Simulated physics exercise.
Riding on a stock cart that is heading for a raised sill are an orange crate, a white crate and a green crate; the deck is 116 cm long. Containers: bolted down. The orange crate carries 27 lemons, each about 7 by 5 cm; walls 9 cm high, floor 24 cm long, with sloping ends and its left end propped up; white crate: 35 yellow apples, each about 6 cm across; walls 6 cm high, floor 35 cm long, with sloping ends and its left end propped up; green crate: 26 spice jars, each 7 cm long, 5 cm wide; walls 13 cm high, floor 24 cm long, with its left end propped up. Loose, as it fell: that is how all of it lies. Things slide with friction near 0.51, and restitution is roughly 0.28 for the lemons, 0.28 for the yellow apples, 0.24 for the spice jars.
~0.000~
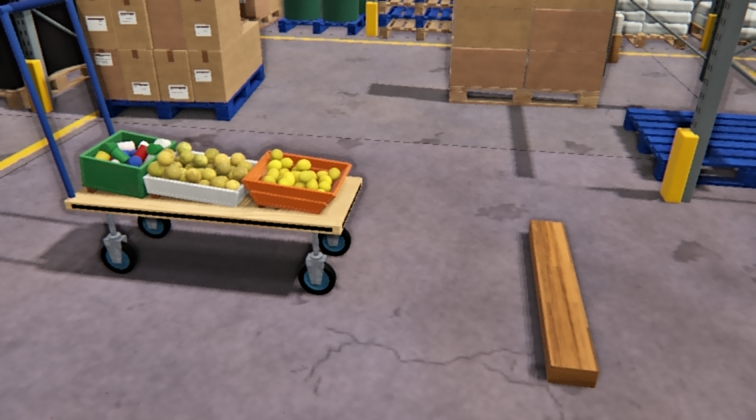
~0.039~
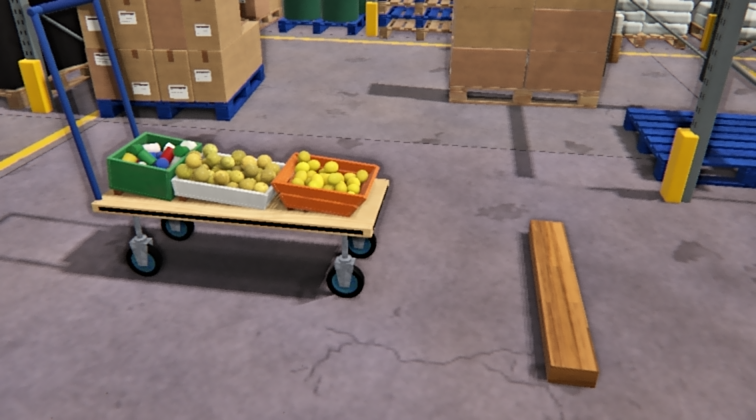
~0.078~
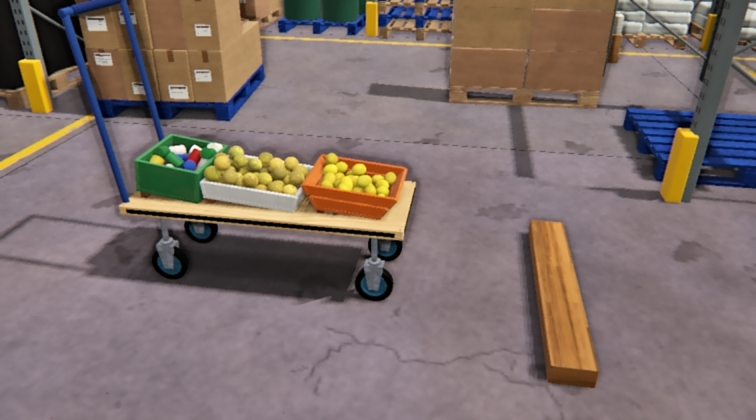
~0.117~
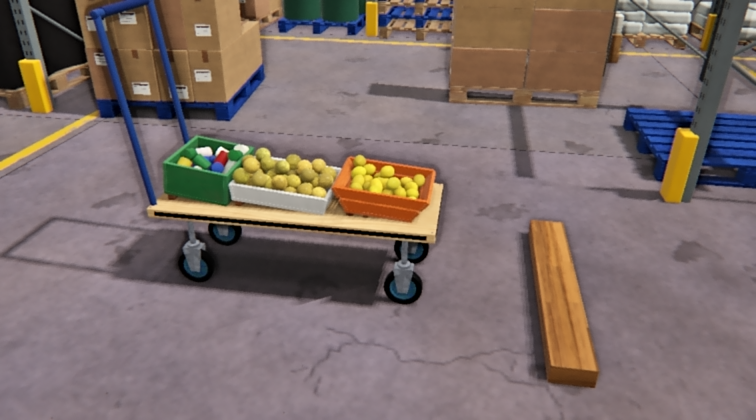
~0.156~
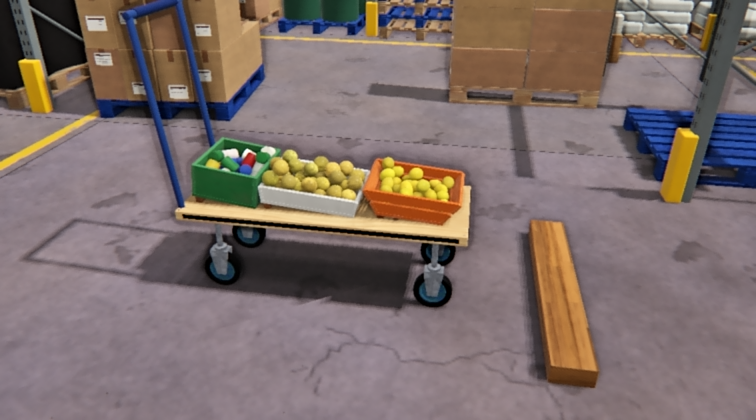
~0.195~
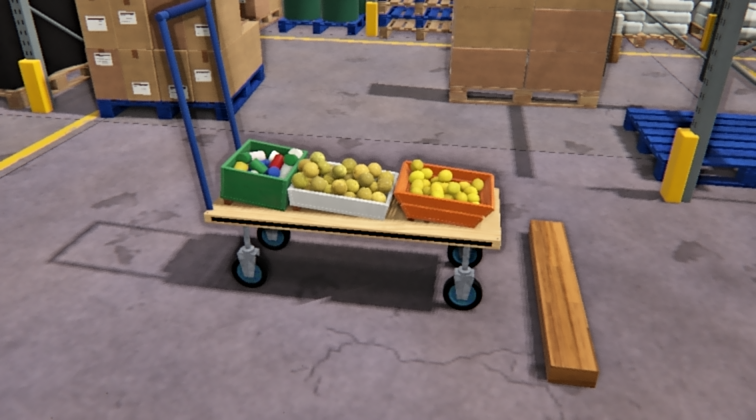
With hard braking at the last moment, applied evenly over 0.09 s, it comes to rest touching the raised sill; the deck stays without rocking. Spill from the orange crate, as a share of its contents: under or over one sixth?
What gets out climbs above a sixth.
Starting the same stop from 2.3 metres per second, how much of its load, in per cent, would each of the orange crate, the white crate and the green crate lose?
In that case the orange crate sheds 10 per cent of its load, the white crate 20 per cent, and the green crate 0 per cent.
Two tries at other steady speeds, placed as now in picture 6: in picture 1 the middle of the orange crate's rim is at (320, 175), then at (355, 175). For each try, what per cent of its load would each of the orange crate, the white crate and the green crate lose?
For the orange crate it's 20 % and then 0 %, for the white crate 20 % and then 10 %, and for the green crate 10 % and then 0 %.
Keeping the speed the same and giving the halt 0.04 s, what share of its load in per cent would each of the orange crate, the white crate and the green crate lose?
With that change, orange crate 30 per cent, white crate 30 per cent, green crate 10 per cent.
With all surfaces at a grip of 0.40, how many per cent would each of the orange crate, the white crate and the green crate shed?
You'd see orange crate shed 40 percent, white crate shed 30 percent, and green crate shed 10 percent.
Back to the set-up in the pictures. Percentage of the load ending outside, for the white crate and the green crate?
Roughly: White crate 35 %, green crate 15 %.
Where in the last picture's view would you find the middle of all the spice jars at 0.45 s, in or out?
Roughly (329, 174).
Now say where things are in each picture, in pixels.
In the first frame (we follow the rim corner now nearest the camera), orange crate at (334, 194); white crate at (235, 192); 84 cm still to roll; nothing out yet.
In the second frame, orange crate at (364, 196); white crate at (265, 194); 72 cm still to roll.
In the third frame, orange crate at (396, 199); white crate at (294, 197); 60 cm still to roll.
In the fourth frame, orange crate at (427, 201); white crate at (324, 199); 48 cm still to roll.
In the fifth frame, orange crate at (460, 204); white crate at (355, 202); 35 cm still to roll.
In the sixth frame, orange crate at (492, 207); white crate at (386, 204); 23 cm still to roll; nothing out yet.
After 0.23 s, braking starts.
After 0.33 s, 0 of 27 out of the orange crate, 0 of 35 out of the white crate and 0 of 26 out of the green crate.
After 0.45 s, 6 of 27 out of the orange crate, 7 of 35 out of the white crate and 3 of 26 out of the green crate.
After 0.68 s, 10 of 27 out of the orange crate, 11 of 35 out of the white crate and 4 of 26 out of the green crate.
Final count (at 1.18 s), 10 of 27 out of the orange crate, 12 of 35 out of the white crate and 4 of 26 out of the green crate. Asked share, 10 of 27, 37 per cent.
